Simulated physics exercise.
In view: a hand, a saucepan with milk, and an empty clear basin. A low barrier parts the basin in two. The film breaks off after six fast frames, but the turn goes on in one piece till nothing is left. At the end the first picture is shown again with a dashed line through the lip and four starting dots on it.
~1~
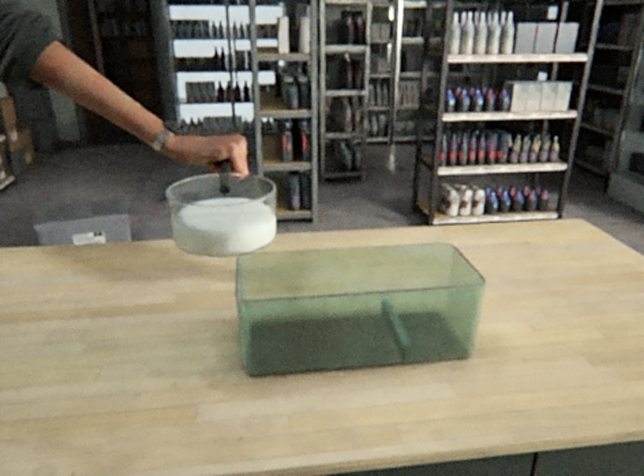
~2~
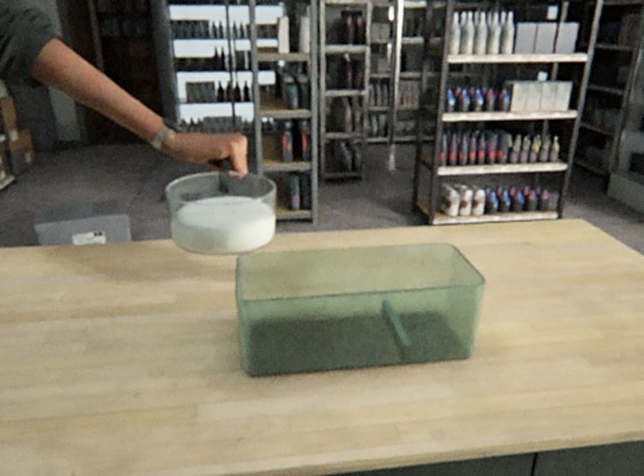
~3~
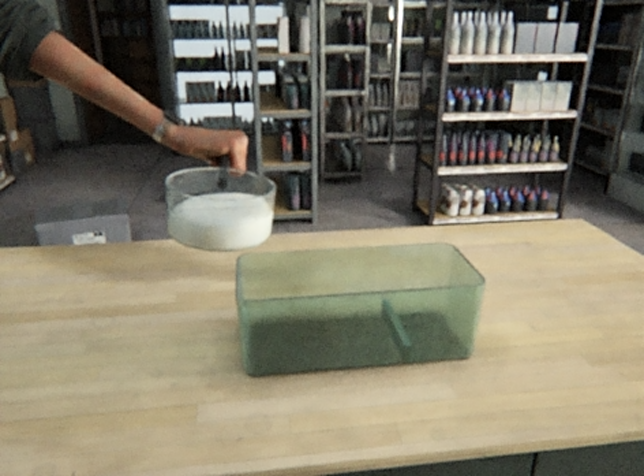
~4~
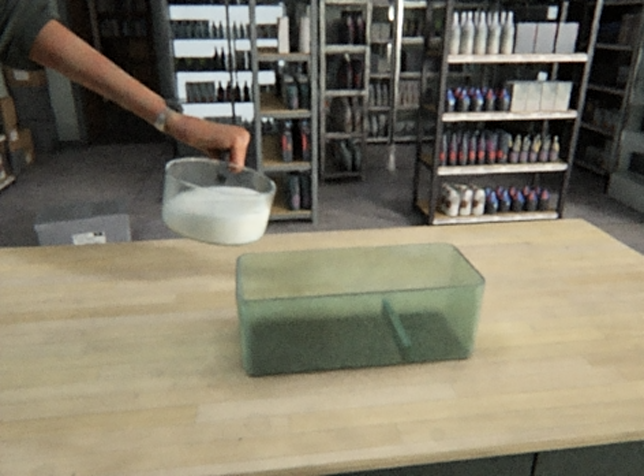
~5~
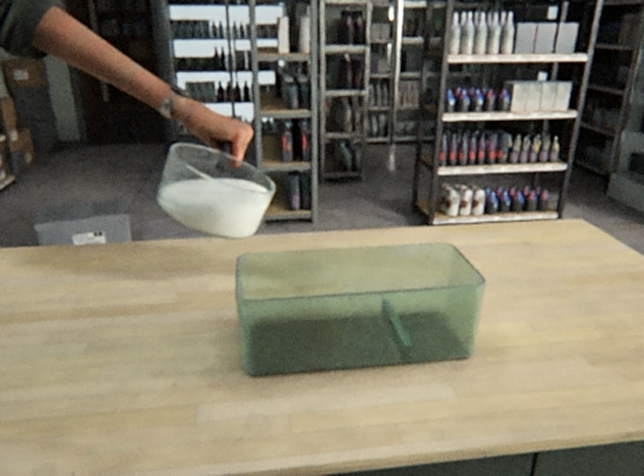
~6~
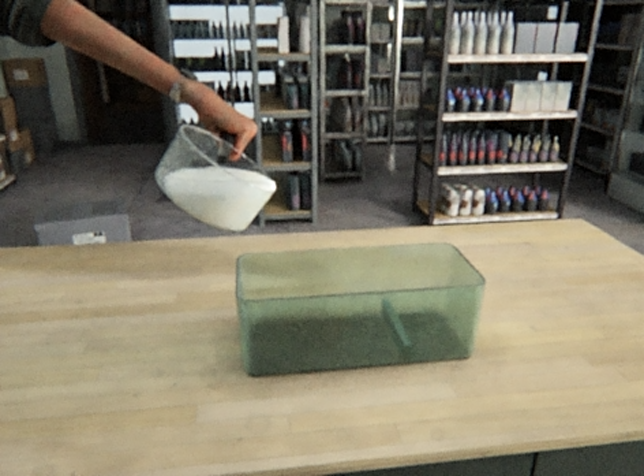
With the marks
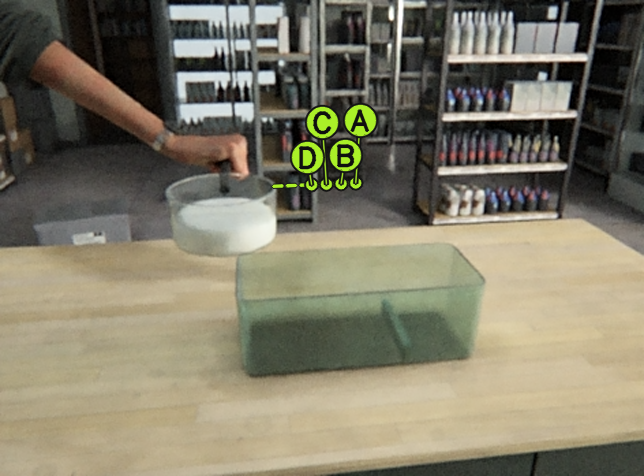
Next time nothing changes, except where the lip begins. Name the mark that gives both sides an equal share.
I would pick spot C.
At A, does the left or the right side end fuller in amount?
The right one.
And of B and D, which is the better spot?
B it is.
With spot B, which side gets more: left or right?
The right side.
In lime, A at (355, 183); B at (341, 183); C at (326, 184); D at (311, 184).
If A is chosen, about 20 % ends left of the wall and 80 % right of it.
If B is chosen, about 22 % ends left of the wall and 77 % right of it.
If C is chosen, about 52 % ends left of the wall and 47 % right of it.
If D is chosen, about 87 % ends left of the wall and 11 % right of it.
